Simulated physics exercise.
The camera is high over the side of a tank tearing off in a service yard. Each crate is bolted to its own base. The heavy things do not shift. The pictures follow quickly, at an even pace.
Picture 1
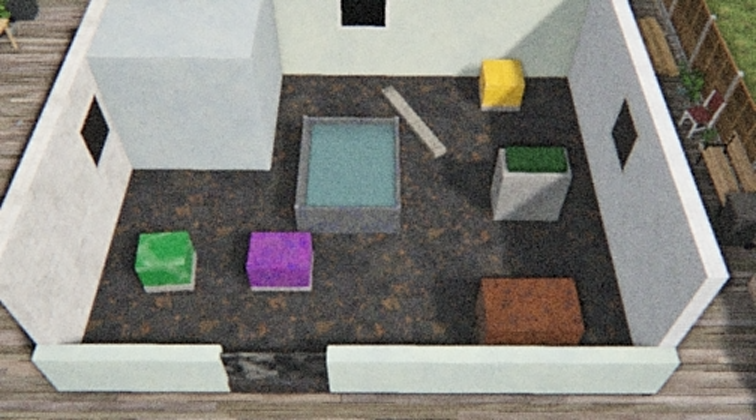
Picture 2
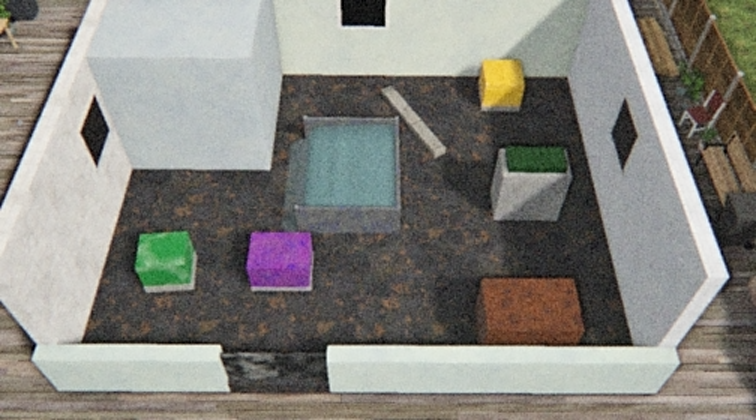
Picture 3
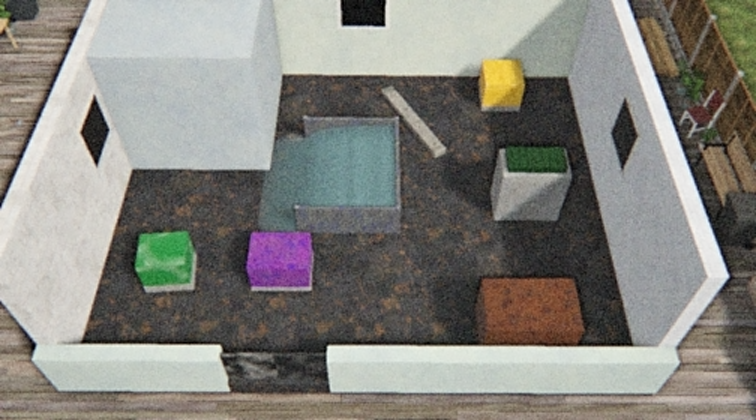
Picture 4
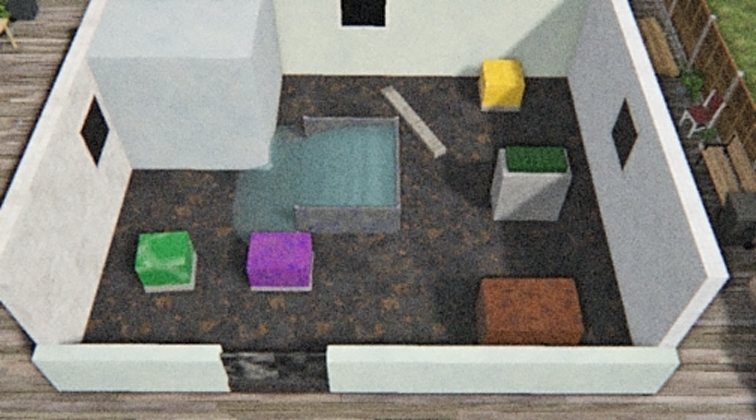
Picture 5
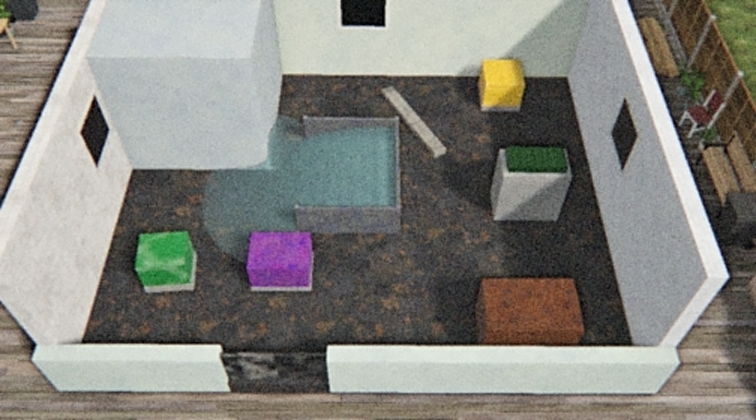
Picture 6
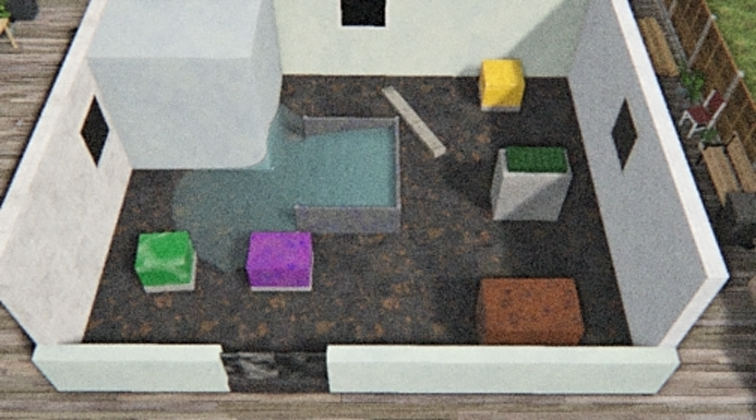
To begin with, an open tank of blue-green water stands whole and still among coloured blocks in a walled yard. Its left side then opens, and water pours out leftward across the dark ground. The sheet spreads wider, passing behind the purple block and reaching close behind the green one.
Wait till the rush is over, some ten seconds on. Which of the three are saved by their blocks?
The green crate is soaked; the purple crate is soaked; the yellow crate keeps dry.
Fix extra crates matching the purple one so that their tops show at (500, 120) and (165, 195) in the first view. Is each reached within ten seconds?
In turn: Stays dry, is soaked.
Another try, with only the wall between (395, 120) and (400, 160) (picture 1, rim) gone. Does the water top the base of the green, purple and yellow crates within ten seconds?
My reading: The green crate keeps dry; the purple crate is safe; the yellow crate is wetted.
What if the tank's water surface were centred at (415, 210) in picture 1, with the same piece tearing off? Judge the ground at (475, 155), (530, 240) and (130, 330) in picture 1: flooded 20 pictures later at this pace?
As listed: Dry, no water, wet.
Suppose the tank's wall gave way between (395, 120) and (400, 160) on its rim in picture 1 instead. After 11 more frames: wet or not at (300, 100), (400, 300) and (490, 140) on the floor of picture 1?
In that order: Free of water, free of water, awash.
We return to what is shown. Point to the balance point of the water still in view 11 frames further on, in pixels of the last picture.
Around (256, 189).
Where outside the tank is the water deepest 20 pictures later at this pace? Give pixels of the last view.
Near (126, 356).
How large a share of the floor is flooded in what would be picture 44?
About 70 per cent.
A moment on, water covers 20 % of the floor; the green crate water round its plinth, the purple crate water round its plinth, the yellow crate not reached.
Next, water covers 30 % of the floor; the green crate water round its plinth, the purple crate water round its plinth, the yellow crate not reached.
Then, water covers 40 % of the floor; the green crate water round its plinth, the purple crate water round its plinth, the yellow crate water round its plinth.
Later, water covers 70 % of the floor; the green crate water round its plinth, the purple crate water round its plinth, the yellow crate water round its plinth.
In the end, water covers 85 % of the floor; the green crate was topped, the purple crate was topped, the yellow crate stayed above the water.
